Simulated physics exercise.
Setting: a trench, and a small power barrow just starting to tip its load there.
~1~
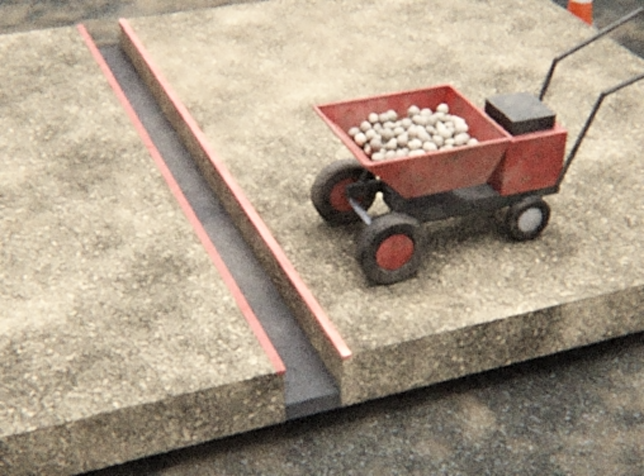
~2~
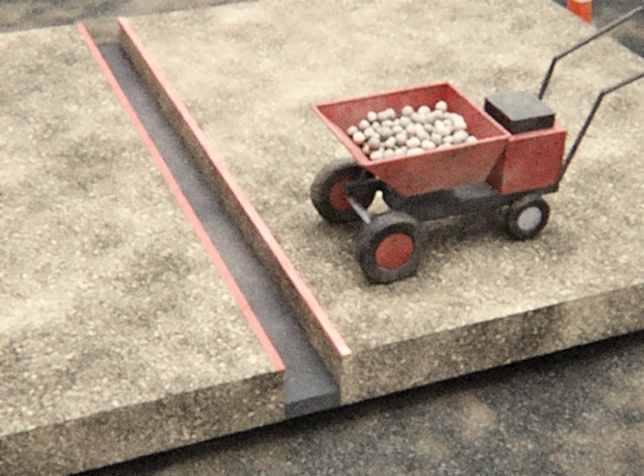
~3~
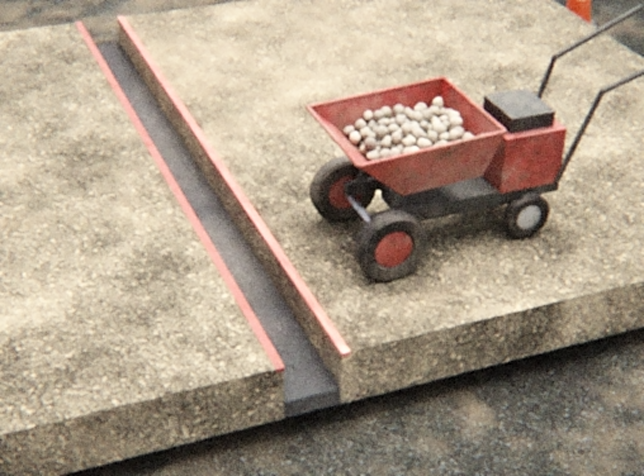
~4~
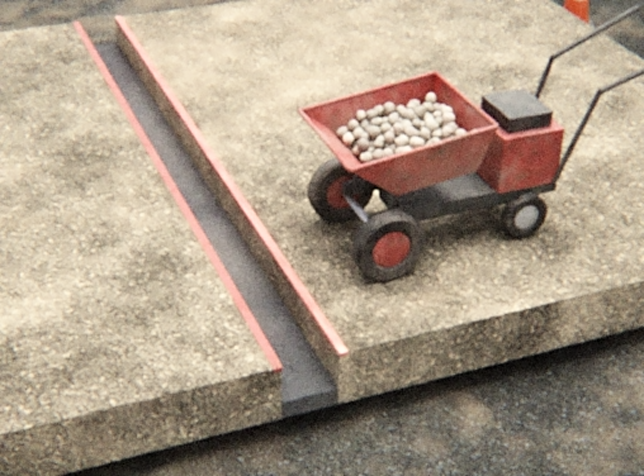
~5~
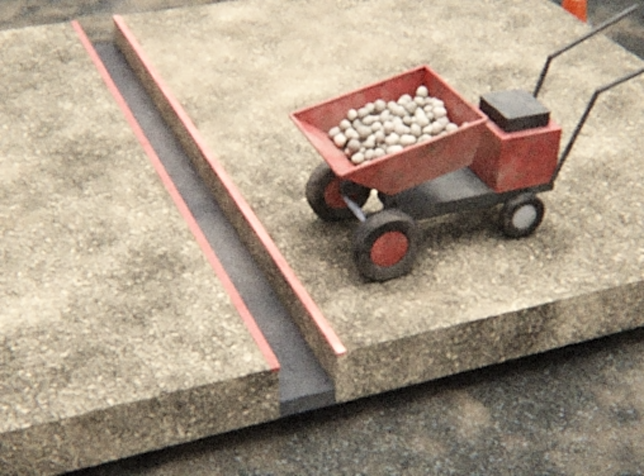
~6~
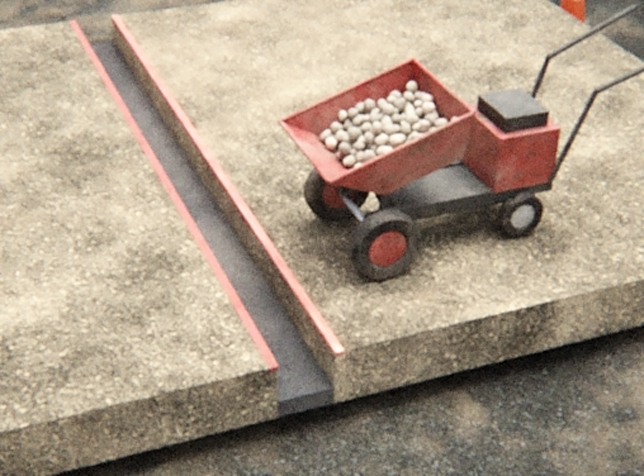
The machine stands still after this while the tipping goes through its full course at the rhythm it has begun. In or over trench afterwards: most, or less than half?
Trench gets most.
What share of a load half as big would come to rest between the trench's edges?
About 80 per cent.
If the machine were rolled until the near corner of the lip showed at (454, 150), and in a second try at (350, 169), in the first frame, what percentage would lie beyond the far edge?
0 % for the first, 60 % for the second.
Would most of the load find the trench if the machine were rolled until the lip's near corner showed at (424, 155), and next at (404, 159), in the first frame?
A majority at the first place, then a majority at the second.
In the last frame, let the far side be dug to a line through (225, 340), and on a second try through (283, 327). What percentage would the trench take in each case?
In order: Some 100 per cent, then some 20 per cent.
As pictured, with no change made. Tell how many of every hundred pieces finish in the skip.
Roughly 0 per cent.
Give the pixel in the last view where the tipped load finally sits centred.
The centre comes to rest close to (238, 291).
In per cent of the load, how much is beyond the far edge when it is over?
It works out to close to 30 per cent.
Soon, skip tipped steeply; all in the skip.
A while on, skip tipped right over; about half in the skip; about a third in or heaped over the trench; a small part beyond it; a stray few falling.
Towards the end, skip tipped right over; about two thirds in or heaped over the trench; about a quarter beyond it.
Finally, skip tipped right over; about two thirds in or heaped over the trench; about a quarter beyond it.
